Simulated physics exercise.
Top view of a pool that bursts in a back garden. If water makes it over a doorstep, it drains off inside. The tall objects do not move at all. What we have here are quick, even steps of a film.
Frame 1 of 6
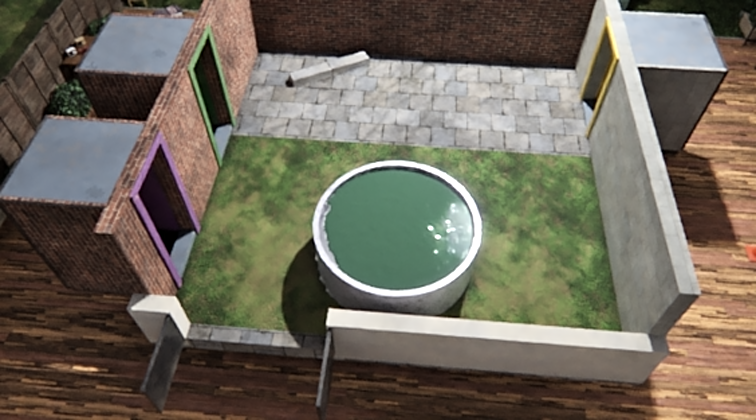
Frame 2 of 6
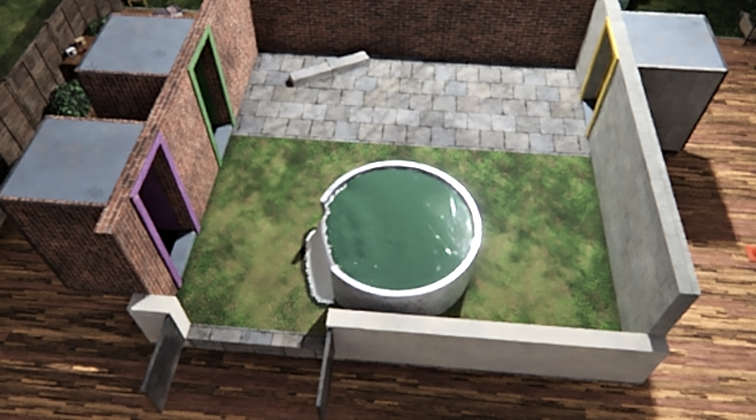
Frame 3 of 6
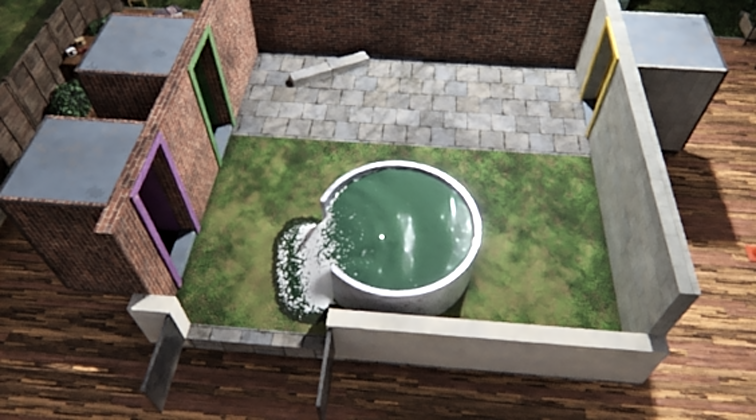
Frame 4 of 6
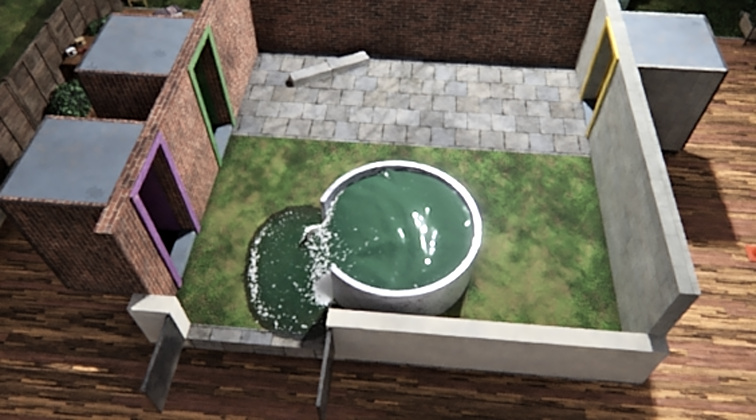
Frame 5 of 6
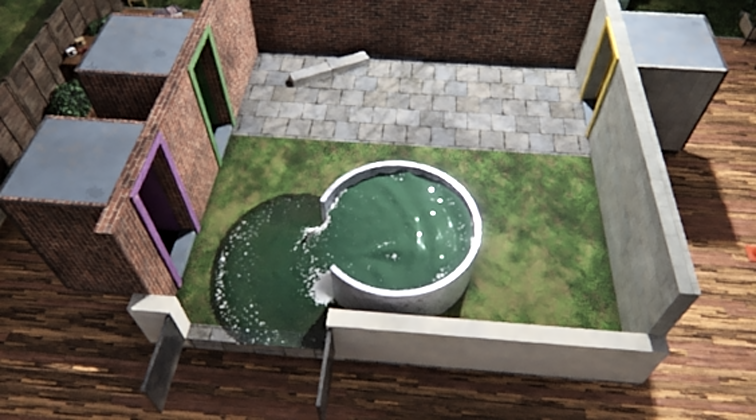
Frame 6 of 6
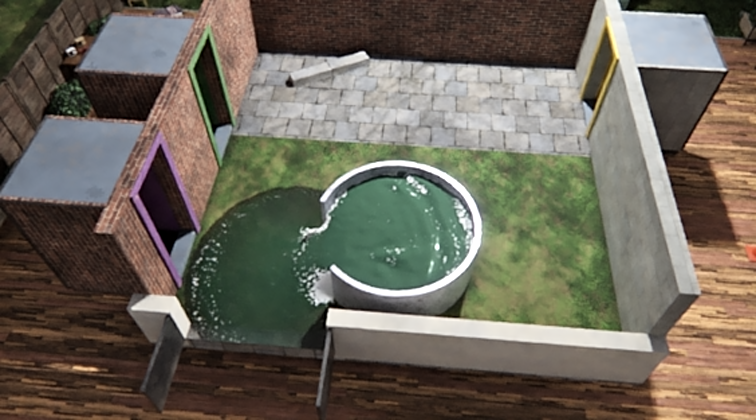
Round pool's left side breaking open in a walled garden, green water gushing through the gap and spreading across the grass.
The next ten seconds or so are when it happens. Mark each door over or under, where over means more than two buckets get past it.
Green door - under; purple door - over; yellow door - under.
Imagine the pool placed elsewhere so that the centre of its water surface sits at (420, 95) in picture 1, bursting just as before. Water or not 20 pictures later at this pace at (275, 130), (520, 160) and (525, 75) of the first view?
The three spots read swamped, left dry, left dry.
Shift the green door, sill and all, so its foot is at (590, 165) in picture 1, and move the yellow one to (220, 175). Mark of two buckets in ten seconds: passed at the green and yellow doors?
Green door takes less; yellow door goes over.
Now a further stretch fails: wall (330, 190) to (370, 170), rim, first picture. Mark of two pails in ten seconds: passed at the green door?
Result - the green door clears the line.
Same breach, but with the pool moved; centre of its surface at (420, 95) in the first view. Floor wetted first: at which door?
First: The green door.
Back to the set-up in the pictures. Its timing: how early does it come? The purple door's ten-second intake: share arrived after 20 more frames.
Close to 85 out of every hundred.
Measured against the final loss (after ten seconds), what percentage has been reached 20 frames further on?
It comes to around 55 per cent.
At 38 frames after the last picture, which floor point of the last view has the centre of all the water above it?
Point: (323, 207).
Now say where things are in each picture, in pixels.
In the first picture, still water in the pool at (397, 226).
In the second picture, the front is at a hidden place, out from the gap at (322, 257).
In the third picture, the front is at (296, 223), out from the gap at (322, 258).
In the fourth picture, the front is at (262, 229), out from the gap at (322, 259).
In the fifth picture, water pours out at (322, 258) and has run to a hidden place.
In the sixth picture, water pours out at (322, 258) and has run to a hidden place.
A moment on, water covers 20 % of the floor; the green door not reached, the purple door over two buckets in, the yellow door not reached.
Next, water covers 20 % of the floor; the green door wet at the sill, nothing in, the purple door far over two buckets in, the yellow door not reached.
Then, water covers 30 % of the floor; the green door wet at the sill, nothing in, the purple door far over two buckets in, the yellow door not reached.
Later, water covers 50 % of the floor; the green door wet at the sill, nothing in, the purple door far over two buckets in, the yellow door not reached.
In the end, water covers 75 % of the floor; the green door wet at the sill, nothing in, the purple door far over two buckets in, the yellow door not reached.
